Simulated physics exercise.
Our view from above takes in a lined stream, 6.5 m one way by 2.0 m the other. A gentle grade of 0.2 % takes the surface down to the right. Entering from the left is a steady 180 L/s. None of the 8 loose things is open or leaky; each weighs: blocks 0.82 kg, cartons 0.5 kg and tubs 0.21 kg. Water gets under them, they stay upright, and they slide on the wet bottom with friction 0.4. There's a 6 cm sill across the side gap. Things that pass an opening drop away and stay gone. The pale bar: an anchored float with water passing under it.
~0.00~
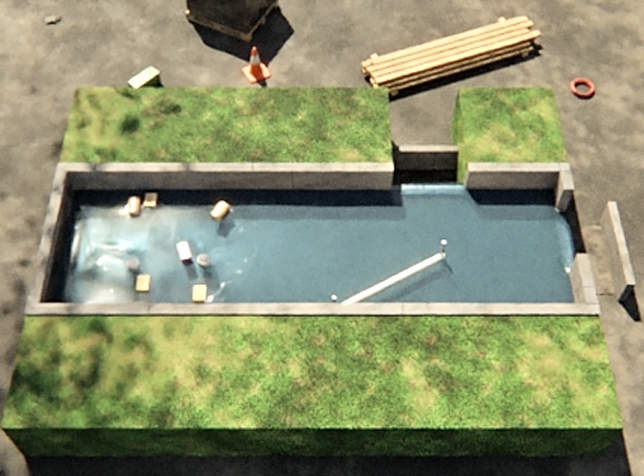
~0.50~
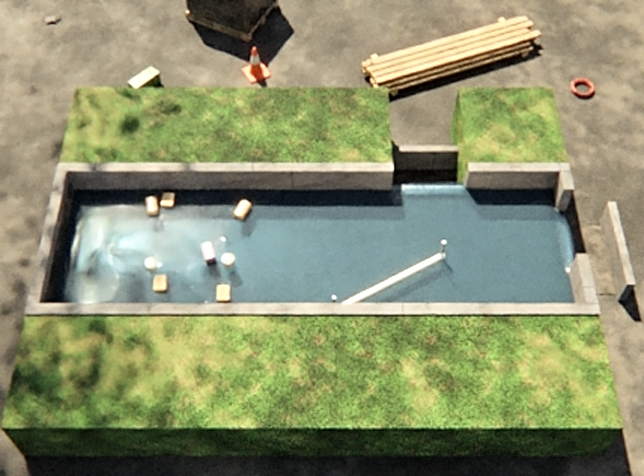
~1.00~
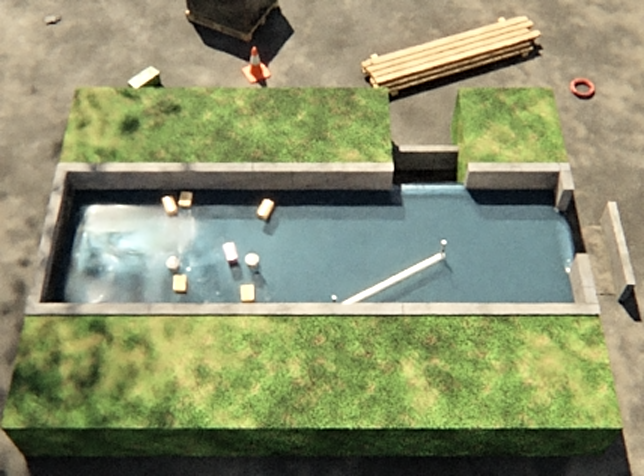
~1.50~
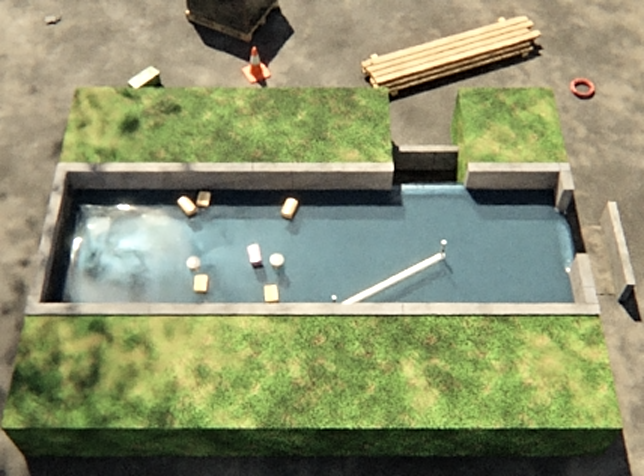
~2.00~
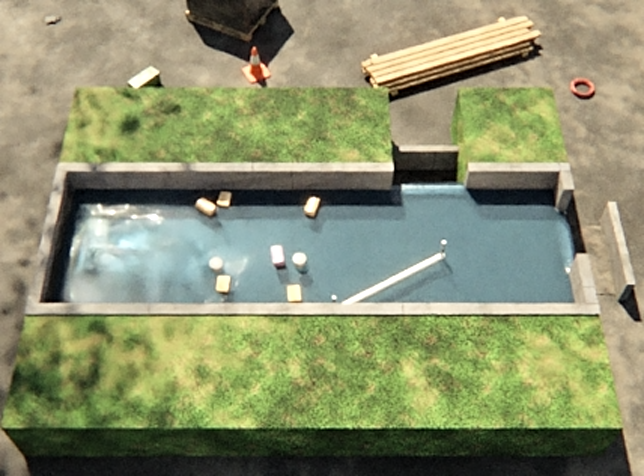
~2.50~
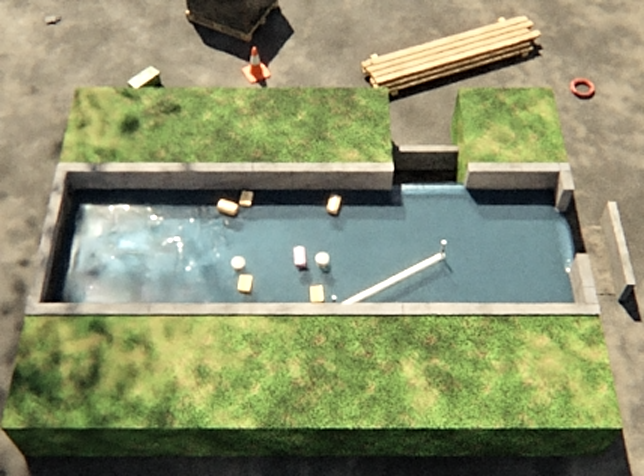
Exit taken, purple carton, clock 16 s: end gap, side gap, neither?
Exit: End opening.
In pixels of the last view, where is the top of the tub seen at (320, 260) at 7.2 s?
I'd expect it somewhere around (487, 221).
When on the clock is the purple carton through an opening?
At roughly 10.5 seconds.
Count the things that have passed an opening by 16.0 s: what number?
8.
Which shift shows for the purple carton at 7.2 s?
Shift: About 350 cm.
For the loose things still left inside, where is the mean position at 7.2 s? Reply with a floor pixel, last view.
The centre sits near (450, 239).
After 3.5 s the purple carton is near (345, 257), 2.1 m from its start, afloat; 0 of 8 are out; 8 afloat.
After 7.2 s the purple carton is near (467, 230), 3.7 m from its start, afloat; 2 of 8 are out; 6 afloat.
After 12.0 s the purple carton has gone out by the end gap; 7 of 8 are out; 1 afloat.
After 16.0 s the purple carton has gone out by the end gap; 8 of 8 are out; 0 afloat.
